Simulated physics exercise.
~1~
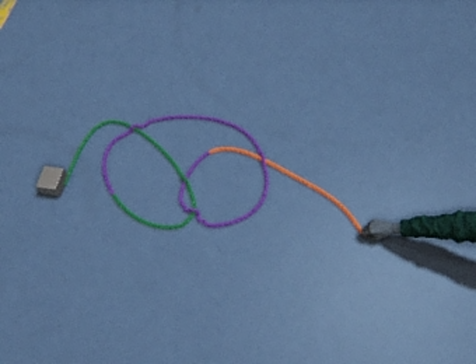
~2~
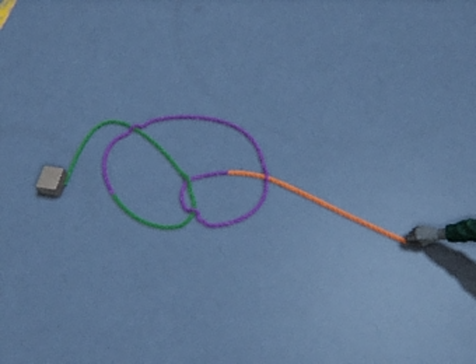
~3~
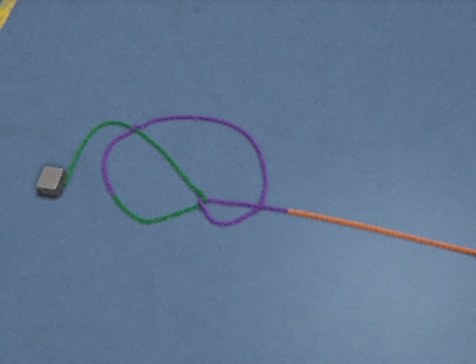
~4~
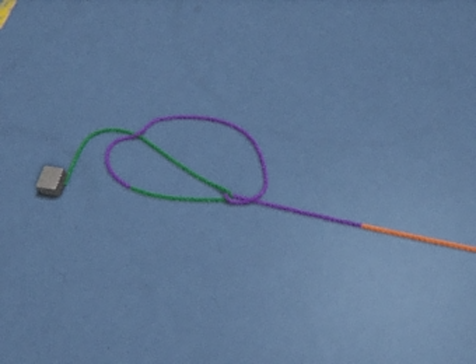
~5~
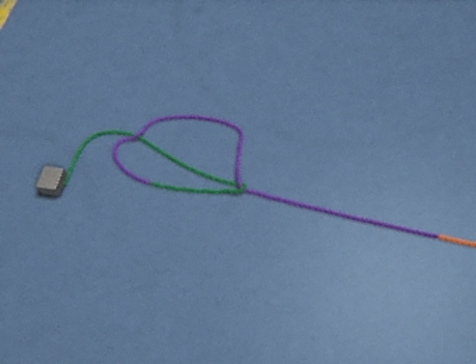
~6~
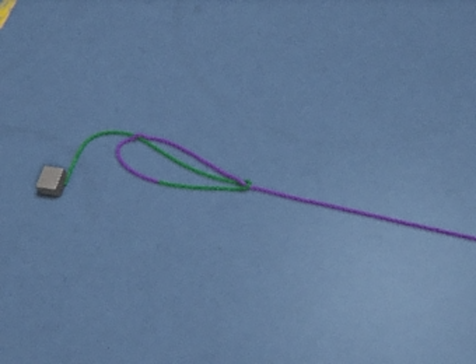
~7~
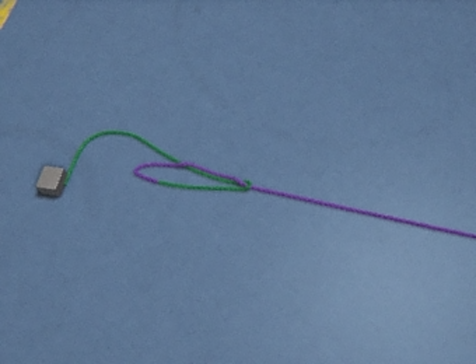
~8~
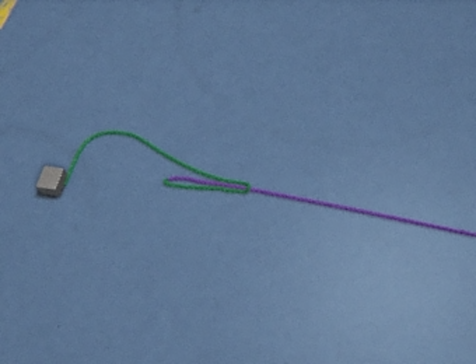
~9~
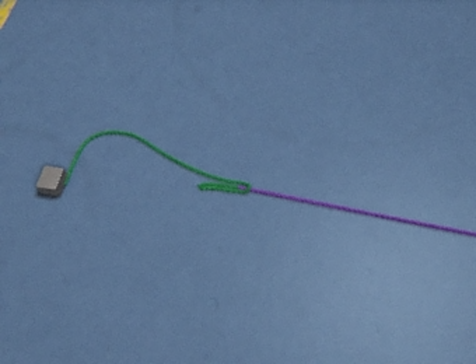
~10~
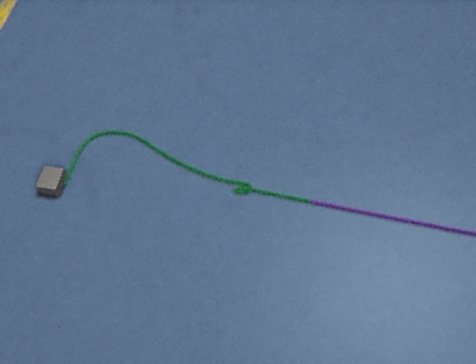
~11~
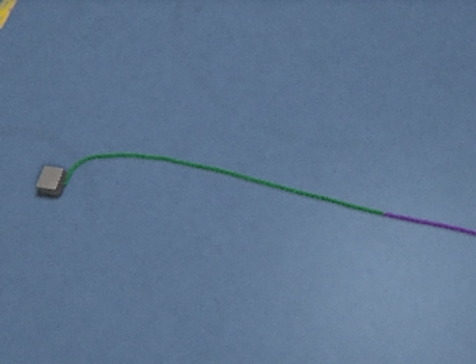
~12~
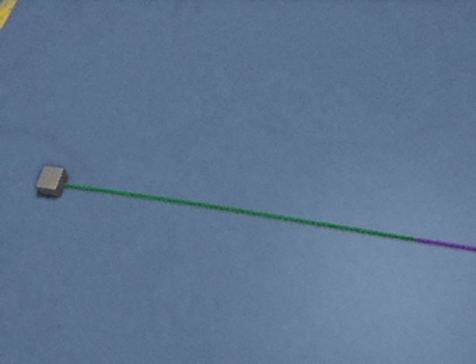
On a blue warehouse floor, a rope coloured green, purple and orange lies in overlapping loops, its left end fixed to a small grey block. At the right, a dark green sleeved arm grips the orange end and draws it away to the right until the arm leaves view. The orange part straightens and slides out after it, and the purple part follows as the loops shrink. They narrow to a thin, flattened loop, then to a tiny green twist midway along the rope. The twist slips open, the remaining curve flattens, and the rope ends up running straight from the block, with no knot.
